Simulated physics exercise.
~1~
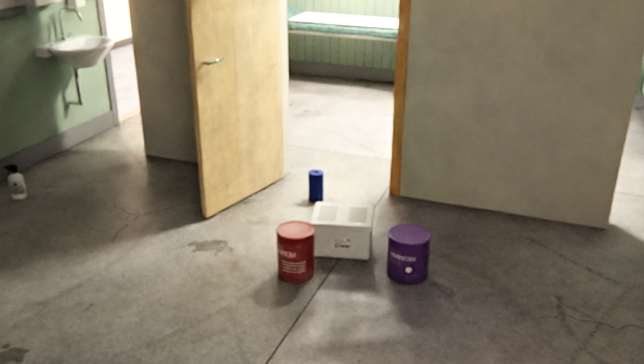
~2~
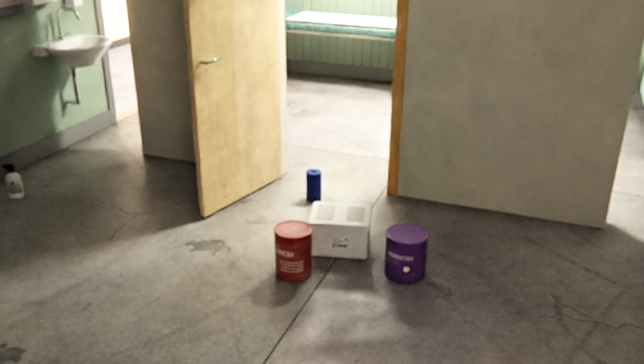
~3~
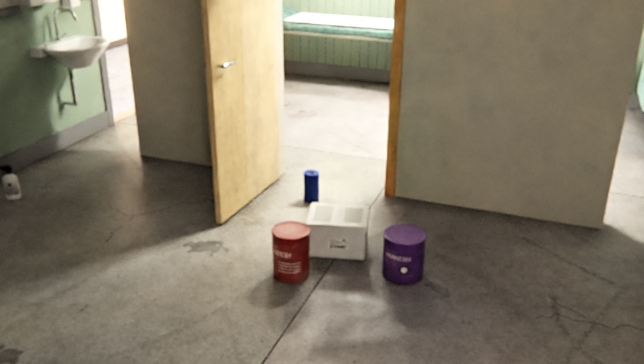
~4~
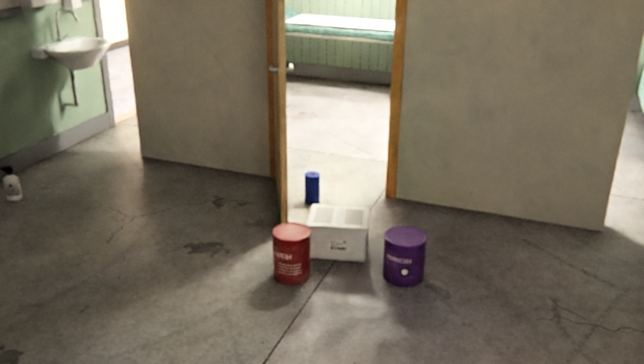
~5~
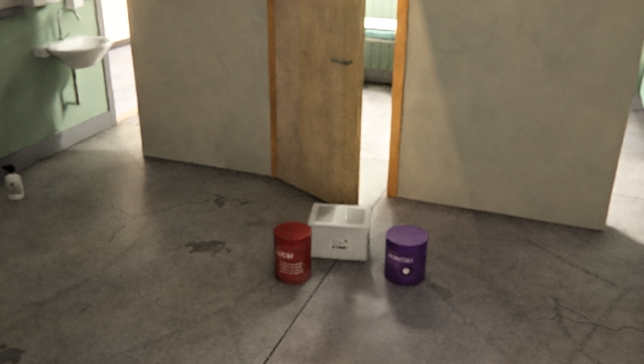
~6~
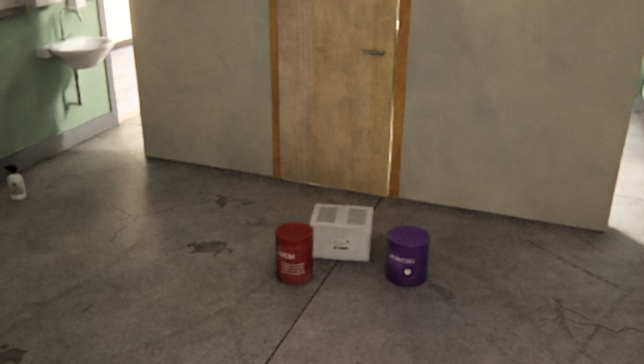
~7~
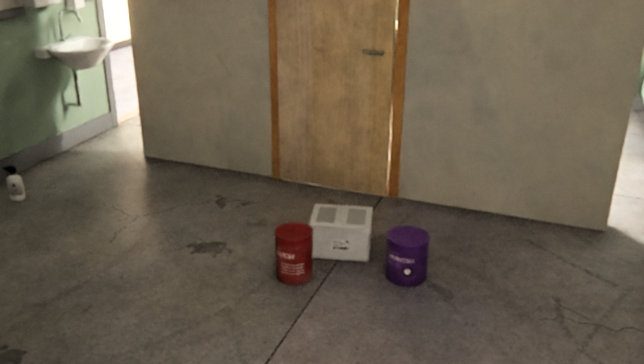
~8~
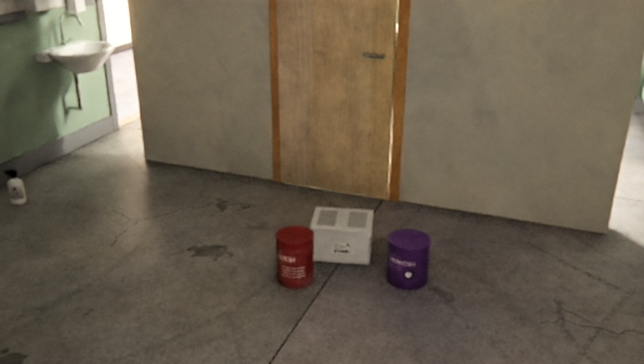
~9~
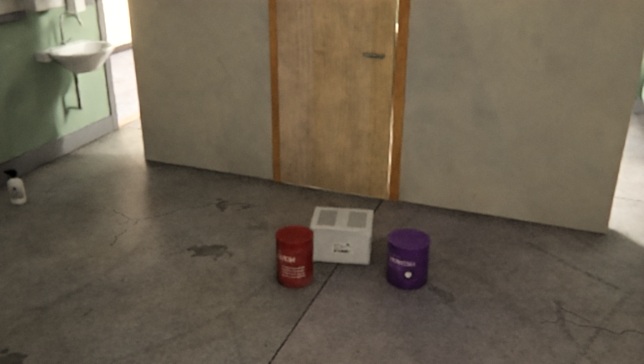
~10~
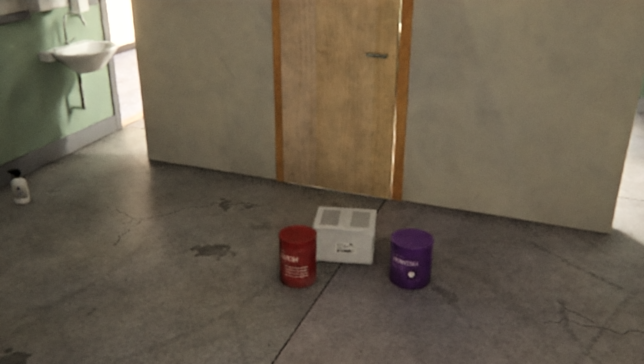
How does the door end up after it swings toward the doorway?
It ends up shut, filling the doorway and hiding the room beyond, with the blue roll no longer in sight.
The clip opens on a worn grey floor with a wooden door standing wide open, a bed visible in the room beyond. A small blue roll stands upright near the doorway, behind a white tote flanked by a red pail on the left and a purple pail on the right. With nobody in view, the door swings around toward the right, turning edge-on to the viewer. It sweeps on across the opening, and the blue roll disappears behind it. The door then settles shut, hiding the bed, while the tote and both pails stay where they are.
